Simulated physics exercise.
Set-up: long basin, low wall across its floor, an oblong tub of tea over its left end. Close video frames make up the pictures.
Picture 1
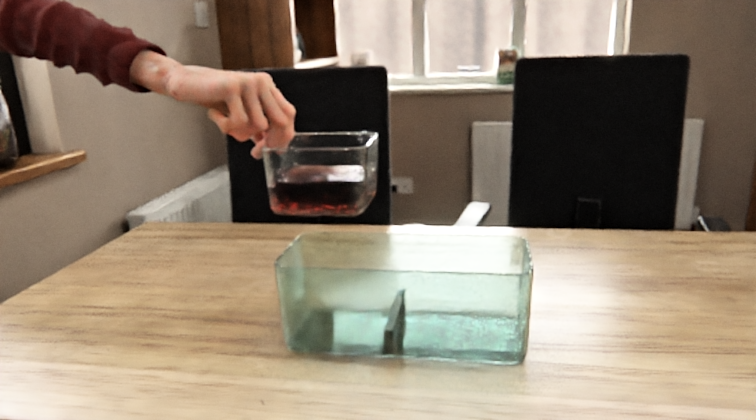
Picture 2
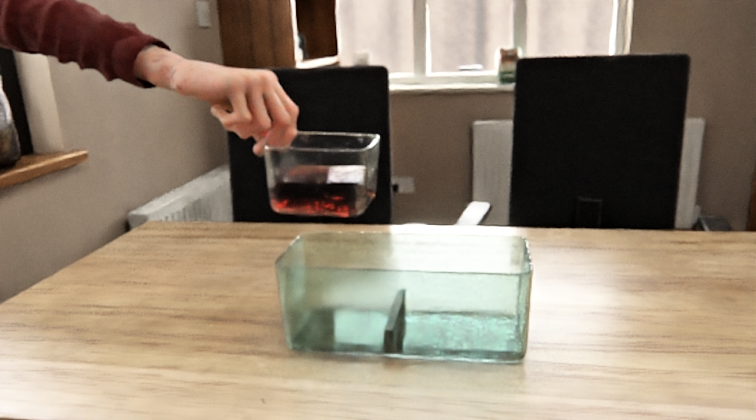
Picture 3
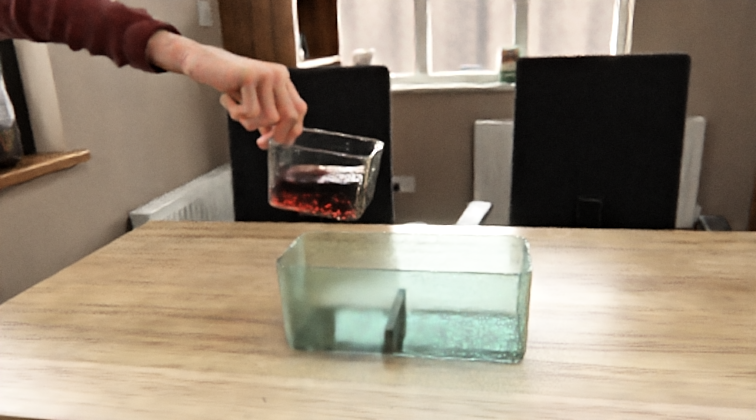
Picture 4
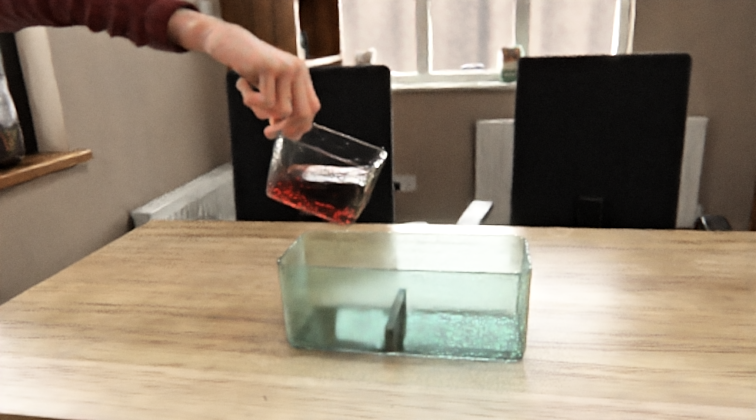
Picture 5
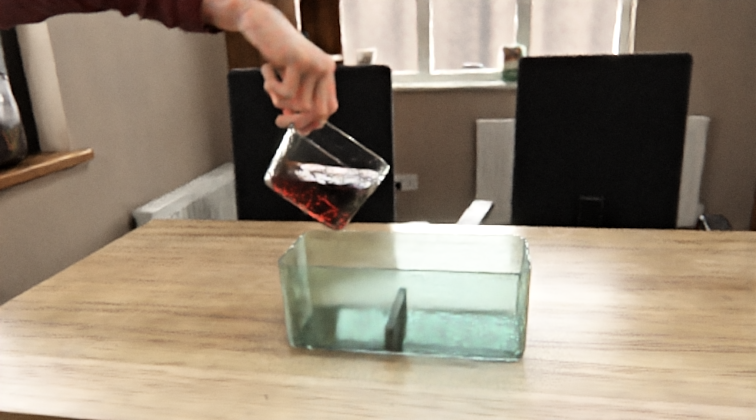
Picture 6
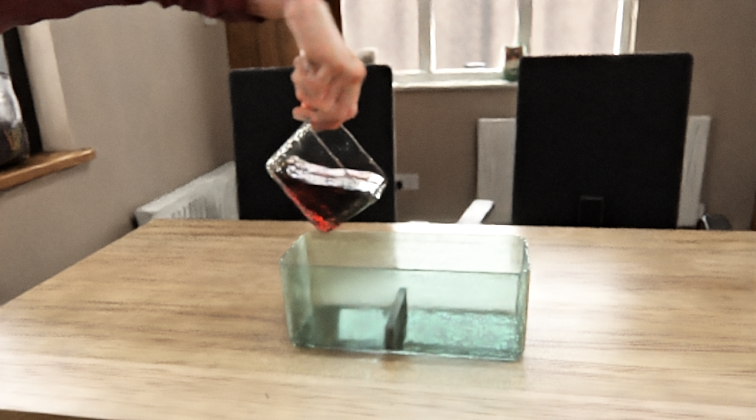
A hand in a dark red sleeve holds a small clear tub of dark reddish tea above the left end of a long, greenish glass basin with a low dark wall across its floor. The basin sits on a pale wooden table, seen from across it, with two black chairs and a bright window behind. The hand moves right and steadily tilts the tub steeply rightward, while the camera stays nearly still.
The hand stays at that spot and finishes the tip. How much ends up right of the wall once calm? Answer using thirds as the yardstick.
Between a third and two thirds of it.
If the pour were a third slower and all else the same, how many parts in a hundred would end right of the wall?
Share on the right: Some 60 percent.
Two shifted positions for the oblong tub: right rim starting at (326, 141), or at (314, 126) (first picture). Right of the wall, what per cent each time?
Roughly 20 per cent, then roughly 15 per cent.
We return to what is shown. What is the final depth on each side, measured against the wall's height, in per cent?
I'd say about 40 for the left and about 30 for the right.
A moment on, the oblong tub is tipped right over and 14 per cent is still to pour, 28 is left of the wall and 43 right of it.
Next, the oblong tub is tipped right over and 0 per cent is still to pour, 45 is left of the wall and 51 right of it.
Then the oblong tub is tipped right over and 0 per cent is still to pour, 48 is left of the wall and 50 right of it.
Later the oblong tub is tipped right over and 0 per cent is still to pour, 48 is left of the wall and 51 right of it.
In the end 48 per cent lies left of the wall, 50 right of it and 1 outside.
